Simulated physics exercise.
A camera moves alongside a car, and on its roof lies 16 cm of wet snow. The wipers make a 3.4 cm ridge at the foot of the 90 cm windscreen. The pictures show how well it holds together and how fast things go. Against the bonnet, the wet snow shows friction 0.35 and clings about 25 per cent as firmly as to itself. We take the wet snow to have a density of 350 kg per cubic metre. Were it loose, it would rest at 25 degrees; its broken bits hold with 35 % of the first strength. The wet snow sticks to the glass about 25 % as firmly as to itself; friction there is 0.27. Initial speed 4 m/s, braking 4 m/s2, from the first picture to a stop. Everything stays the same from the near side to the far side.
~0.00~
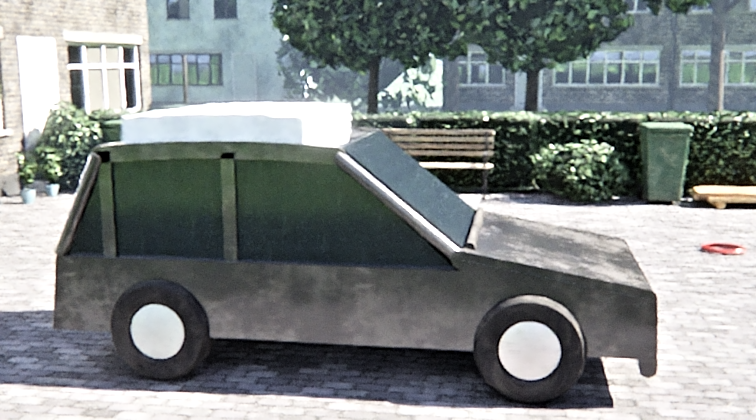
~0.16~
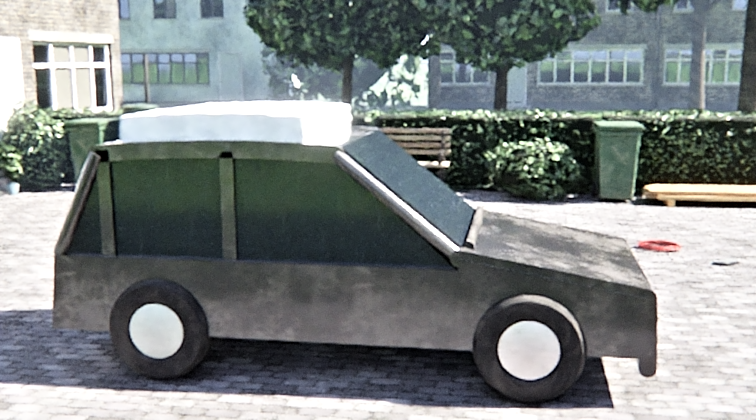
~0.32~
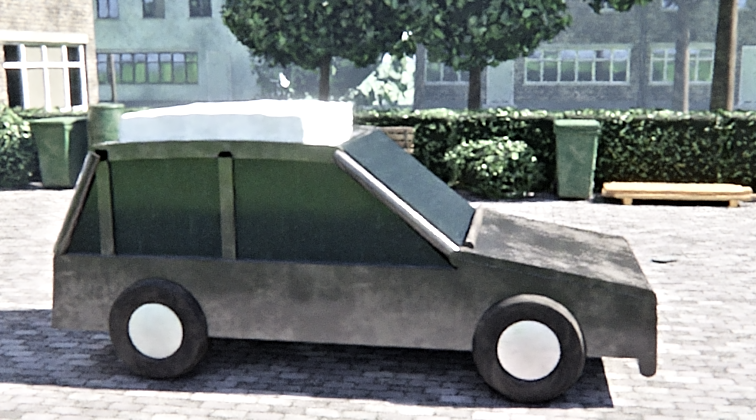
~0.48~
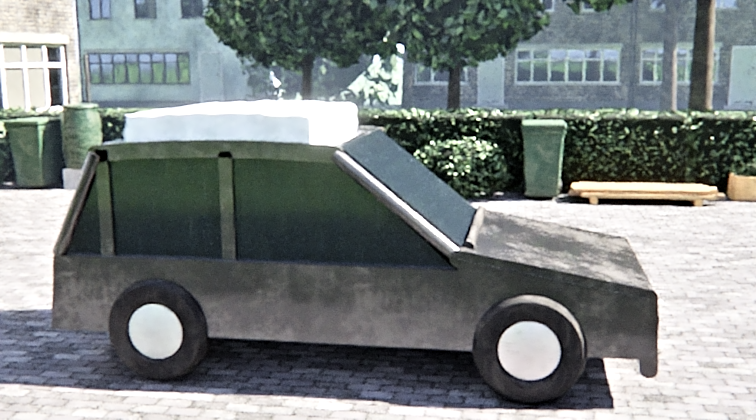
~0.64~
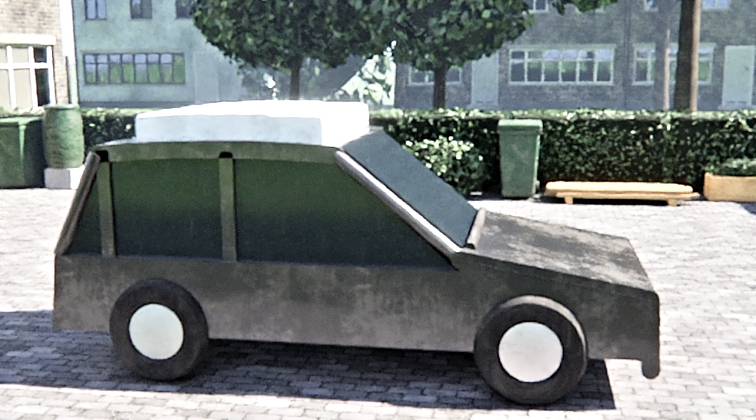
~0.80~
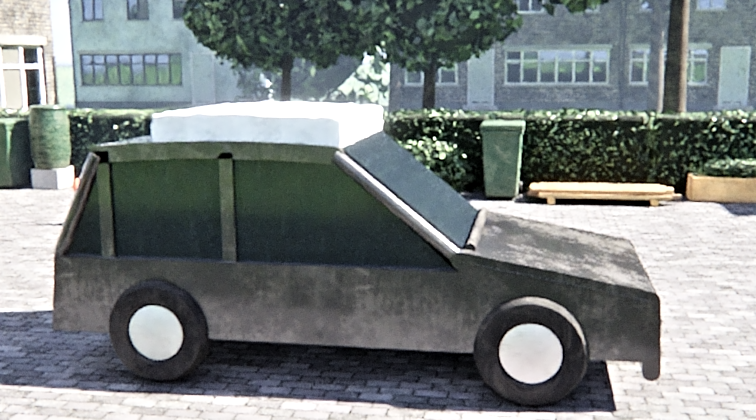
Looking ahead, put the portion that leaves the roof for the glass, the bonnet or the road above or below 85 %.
Smaller than 85 %.
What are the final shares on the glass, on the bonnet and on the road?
About 14 % ends on the glass, 45 % on the bonnet and 7 % on the road.
After 1.17 s, 64 % of the snow is on the roof, 36 % on the glass, none on the bonnet and none has gone off the nose.
After 1.62 s, 37 % of the snow is on the roof, 33 % on the glass, 30 % on the bonnet and none has gone off the nose.
After 2.06 s, 34 % of the snow is on the roof, 15 % on the glass, 47 % on the bonnet and 4 % has gone off the nose.
After 2.50 s, 33 % of the snow is on the roof, 15 % on the glass, 45 % on the bonnet and 7 % has gone off the nose.
After 3.00 s, at the end, 33 % of the snow is on the roof, 15 % on the glass, 45 % on the bonnet and 7 % has gone off the nose.
